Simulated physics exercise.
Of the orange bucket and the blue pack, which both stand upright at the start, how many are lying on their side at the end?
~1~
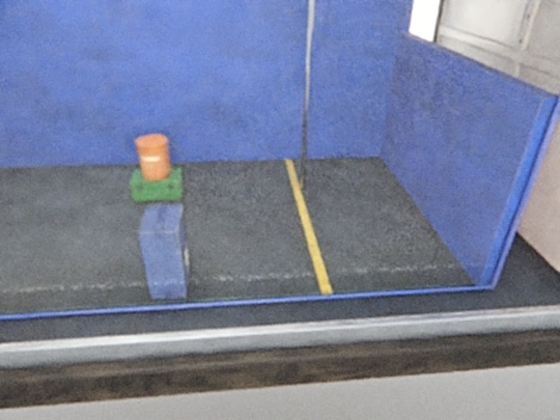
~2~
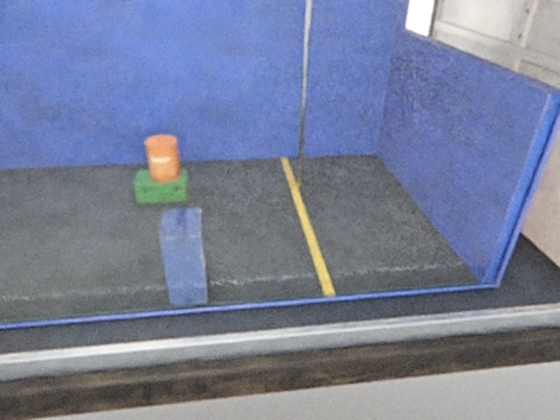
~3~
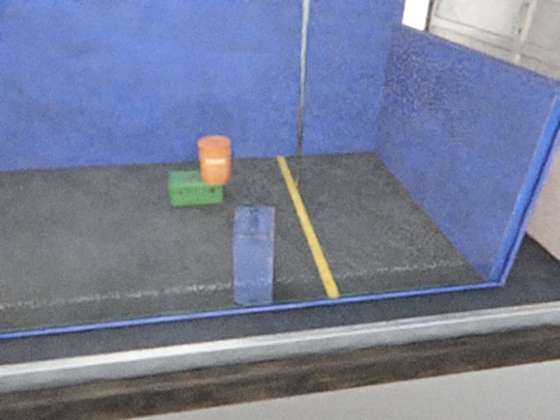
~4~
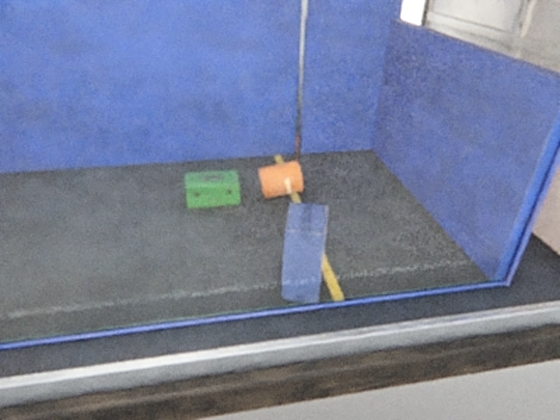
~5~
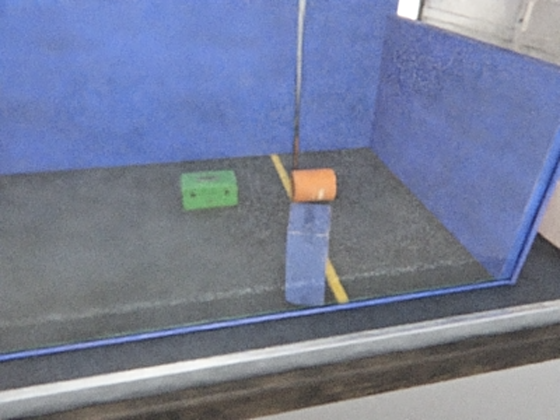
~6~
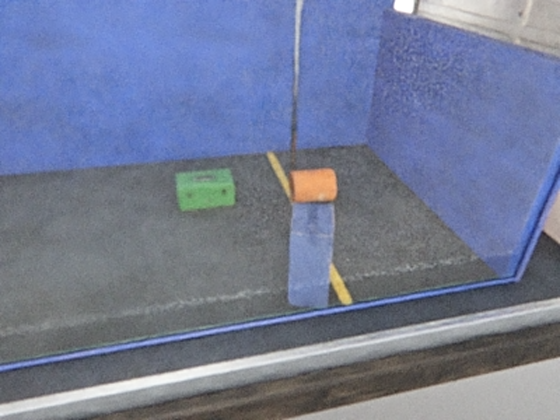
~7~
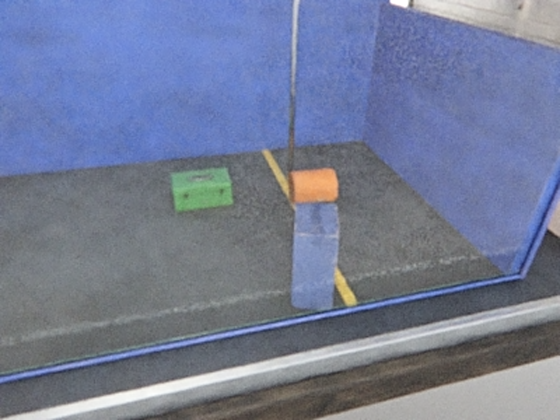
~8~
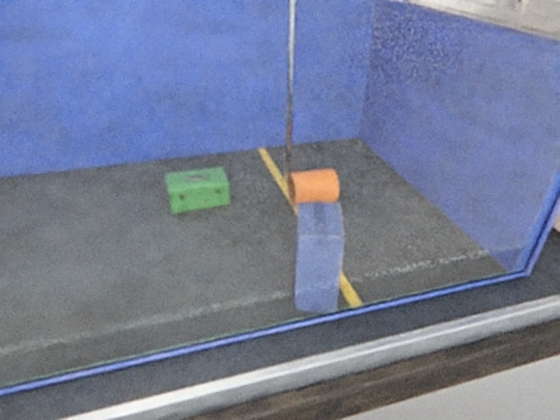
One of them is lying on its side at the end, the orange bucket.
In the video, an orange bucket on a green toolbox and an upright blue pack slide right across a blue-walled bay. The bucket tips off and ends on its side near the yellow line, while the toolbox and the still upright pack stop short of it.
